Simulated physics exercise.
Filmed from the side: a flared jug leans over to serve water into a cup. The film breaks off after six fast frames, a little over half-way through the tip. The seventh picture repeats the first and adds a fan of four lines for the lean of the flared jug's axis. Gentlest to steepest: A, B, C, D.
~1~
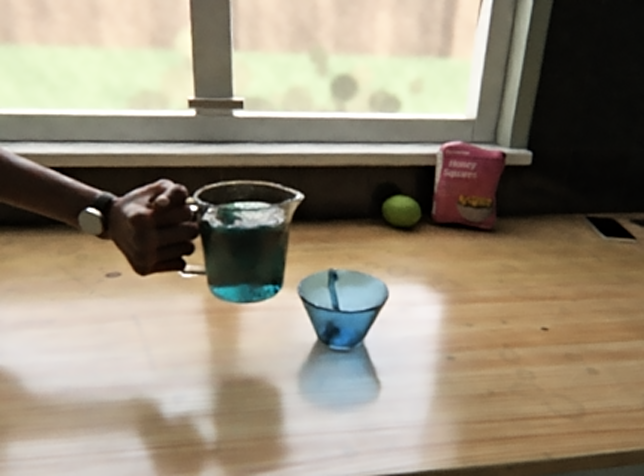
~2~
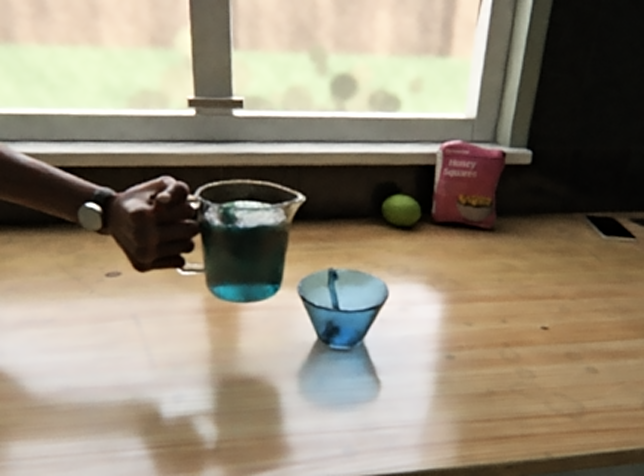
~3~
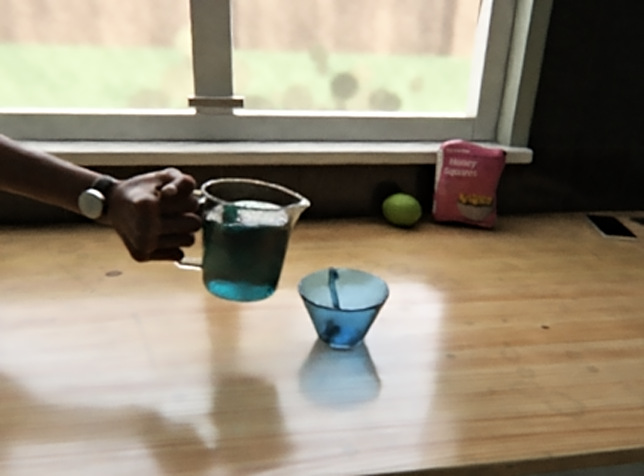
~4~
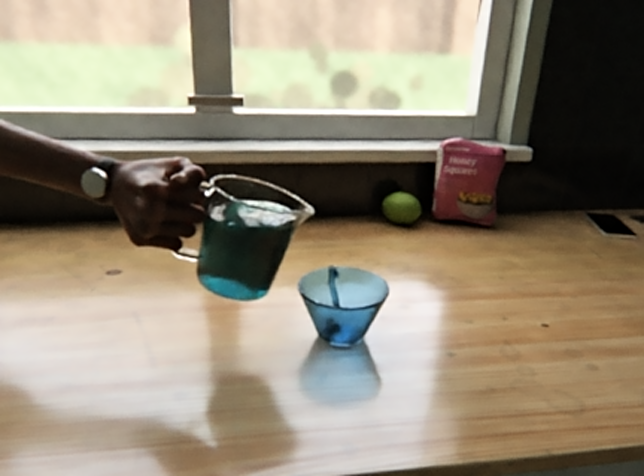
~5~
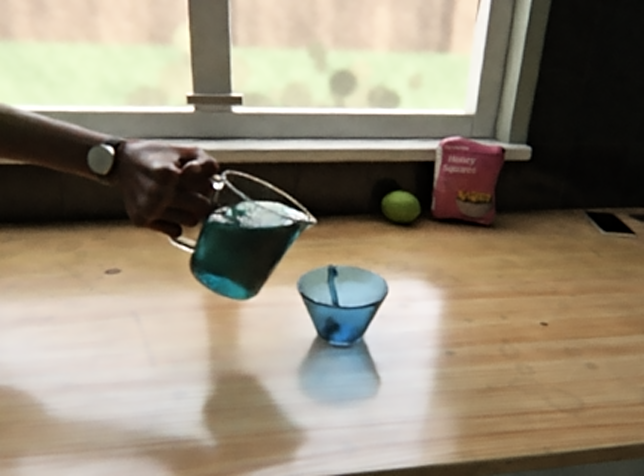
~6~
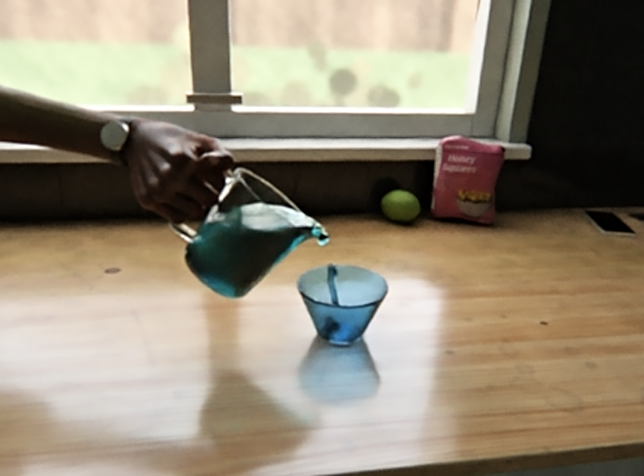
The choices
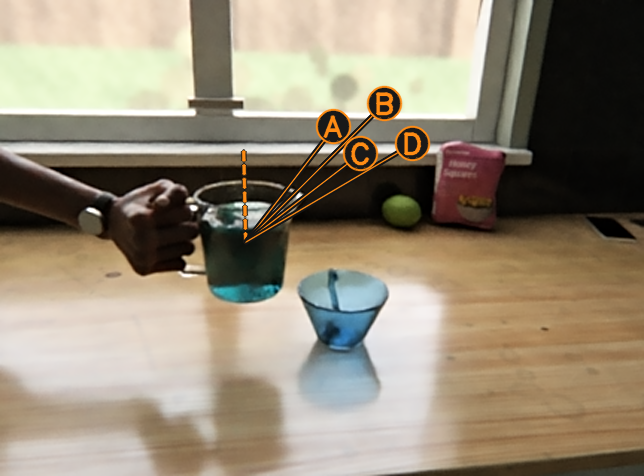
On a wooden counter beneath a window, a hand wearing a watch holds a glass jug of blue-green liquid upright beside a small blue cup. The hand gradually tilts the jug to the right, the liquid shifting toward the lip, until a little of it slips over the edge above the cup.
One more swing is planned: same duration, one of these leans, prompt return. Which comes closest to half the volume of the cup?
Go for C.
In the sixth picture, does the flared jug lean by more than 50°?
No, it does not.
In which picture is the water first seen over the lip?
Picture 6.
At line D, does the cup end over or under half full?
Over.
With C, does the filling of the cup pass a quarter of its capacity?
Yes.
On the marked copy, A at (323, 140); B at (372, 115); C at (346, 164); D at (397, 152).
If A is chosen, the cup ends with about 16 % of what it can hold.
If B is chosen, the cup ends with about 30 % of what it can hold.
If C is chosen, the cup ends with about 47 % of what it can hold.
If D is chosen, the cup ends with about 67 % of what it can hold.
